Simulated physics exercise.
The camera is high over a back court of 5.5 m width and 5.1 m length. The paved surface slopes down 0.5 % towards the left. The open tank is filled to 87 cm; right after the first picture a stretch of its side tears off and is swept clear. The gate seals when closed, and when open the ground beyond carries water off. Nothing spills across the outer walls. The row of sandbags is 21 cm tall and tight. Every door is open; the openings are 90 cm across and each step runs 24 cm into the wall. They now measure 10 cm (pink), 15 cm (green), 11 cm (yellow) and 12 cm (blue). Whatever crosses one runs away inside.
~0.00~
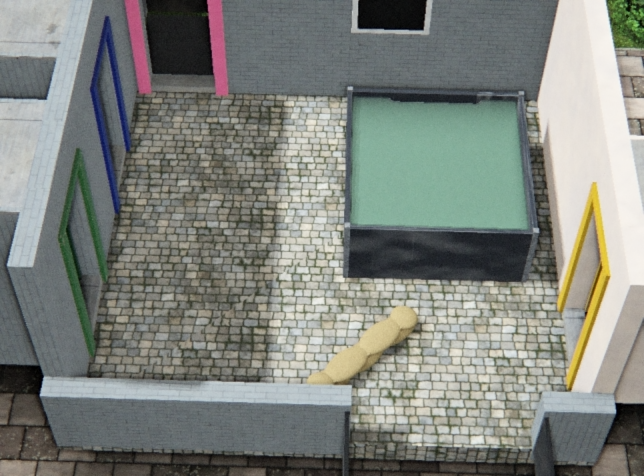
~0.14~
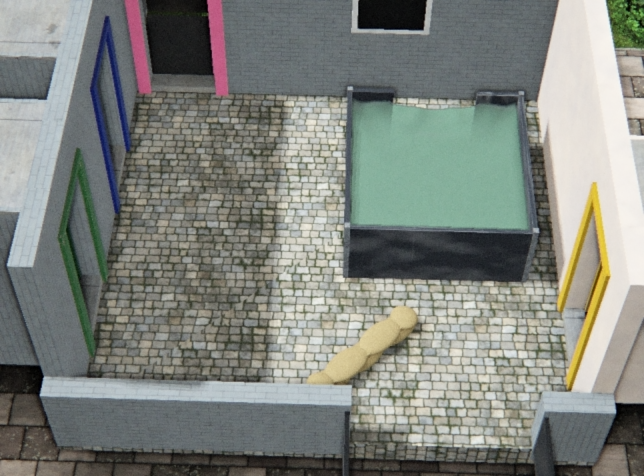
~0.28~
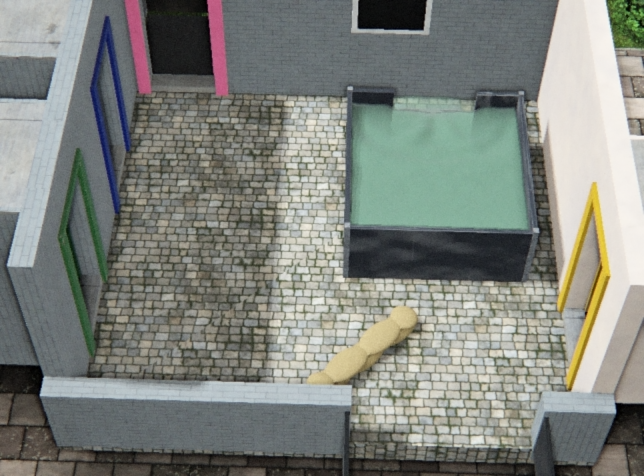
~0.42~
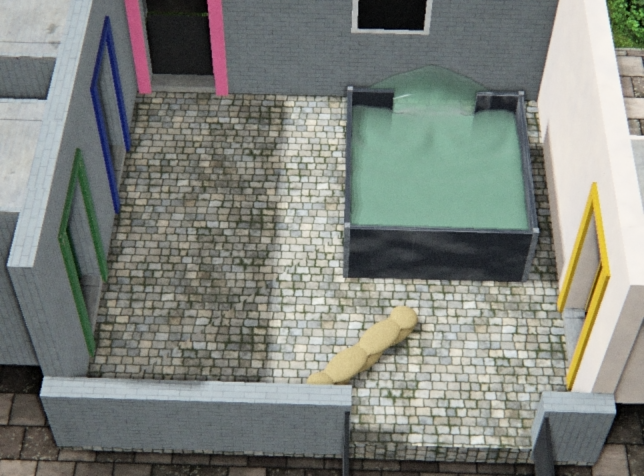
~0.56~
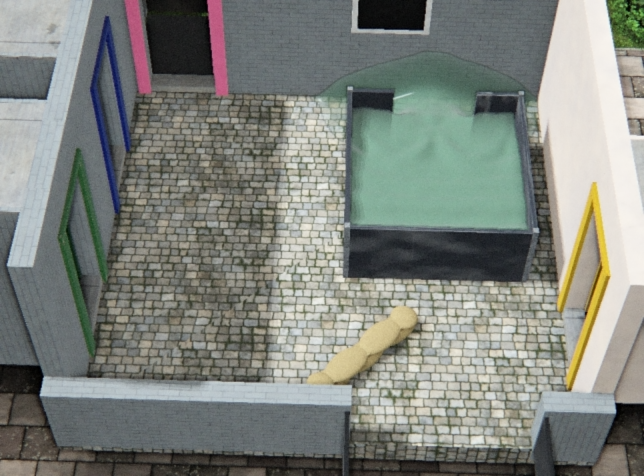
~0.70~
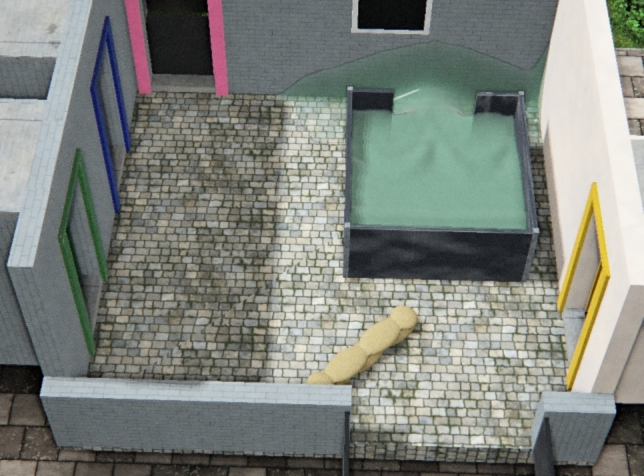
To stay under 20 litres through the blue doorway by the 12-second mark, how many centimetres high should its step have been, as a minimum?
About 23 cm.
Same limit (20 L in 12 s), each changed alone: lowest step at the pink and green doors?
About 18 cm at pink and 8.5 cm at green.
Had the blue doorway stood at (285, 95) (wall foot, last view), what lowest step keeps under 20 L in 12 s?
Roughly 7.5 cm.
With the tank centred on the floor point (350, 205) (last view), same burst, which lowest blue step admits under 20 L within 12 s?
Then roughly 23 cm.
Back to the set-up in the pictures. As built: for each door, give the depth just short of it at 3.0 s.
In cm: Pink 13, green 10, yellow 15, blue 25.
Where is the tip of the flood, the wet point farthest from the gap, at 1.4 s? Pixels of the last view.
At about (138, 93).
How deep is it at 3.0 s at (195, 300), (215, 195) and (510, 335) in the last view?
In that order: 1, 2 and 5 cm.
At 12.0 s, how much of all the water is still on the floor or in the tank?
About 66 per cent.
After 1.4 s water covers 35 % of the floor, deepest (72 cm) near (532, 103); it has not reached the blue door.
After 3.0 s water covers 65 % of the floor, deepest (42 cm) near (551, 415); 25 cm at the blue door, 81 litres in over its 12 cm step.
After 12.0 s water covers 95 % of the floor, deepest (14 cm) near (138, 93); 9 cm at the blue door, 169 litres in over its 12 cm step.
At the blue door as built, the water arrived by 1.5 s and peaked near 28 cm at 2.4 s.
With a step of 20.5 cm, 33 litres would have come in within the 12 s; with 28 cm, 3 litres. So under 20 litres takes about 23 cm.
